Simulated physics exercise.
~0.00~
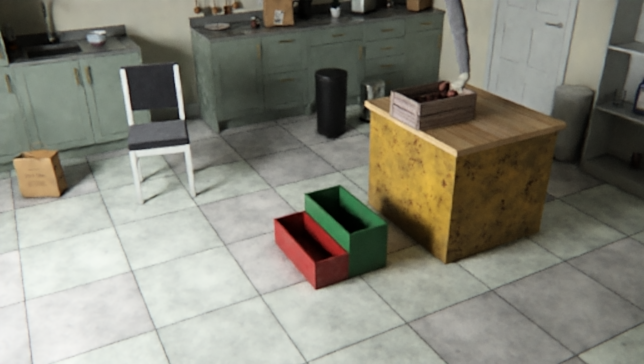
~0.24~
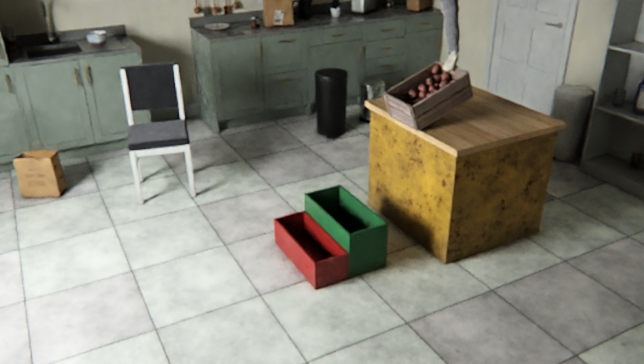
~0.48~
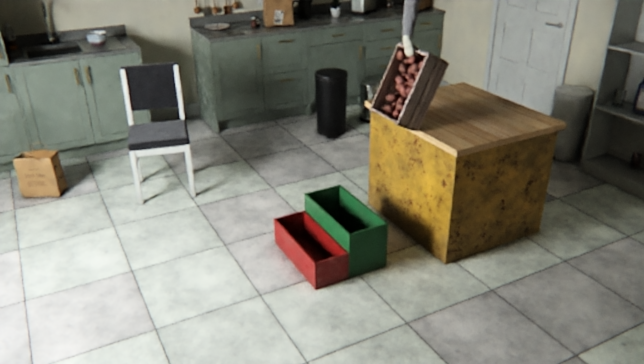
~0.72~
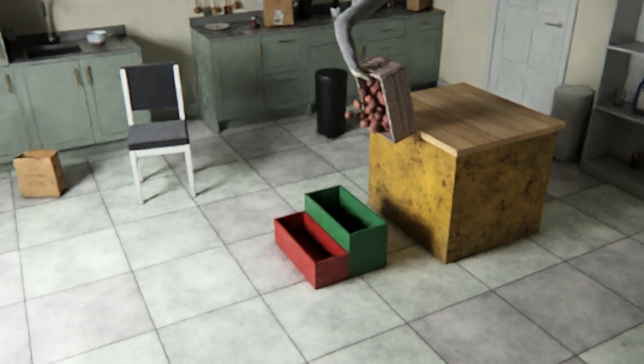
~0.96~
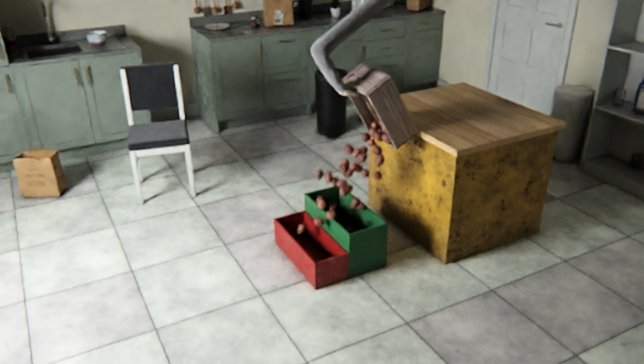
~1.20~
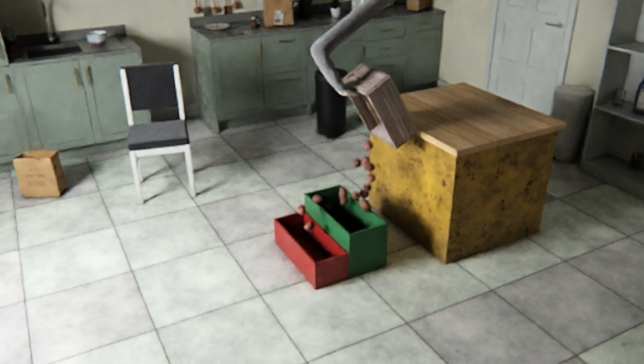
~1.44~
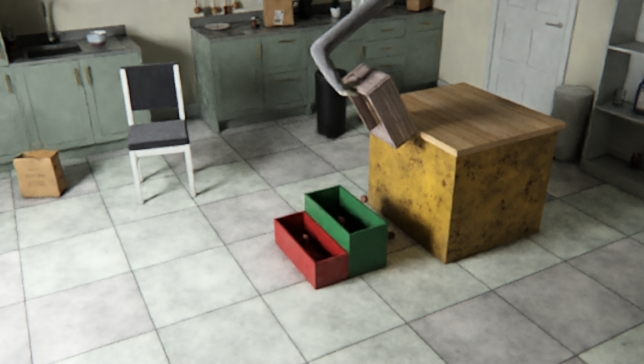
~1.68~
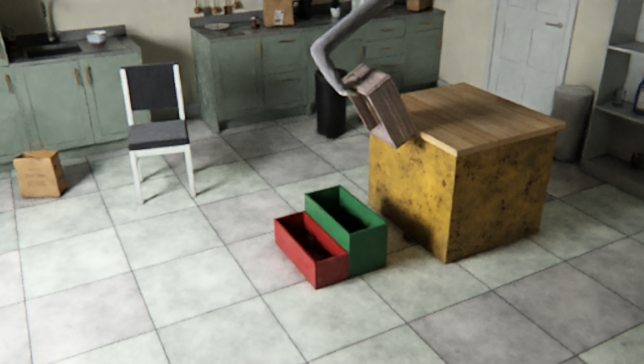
A grey arm lifted and tipped a wooden crate of reddish potatoes over the bench's left edge, spilling them down toward the green and red boxes on the floor, then held the crate steeply tilted after the last ones fell.
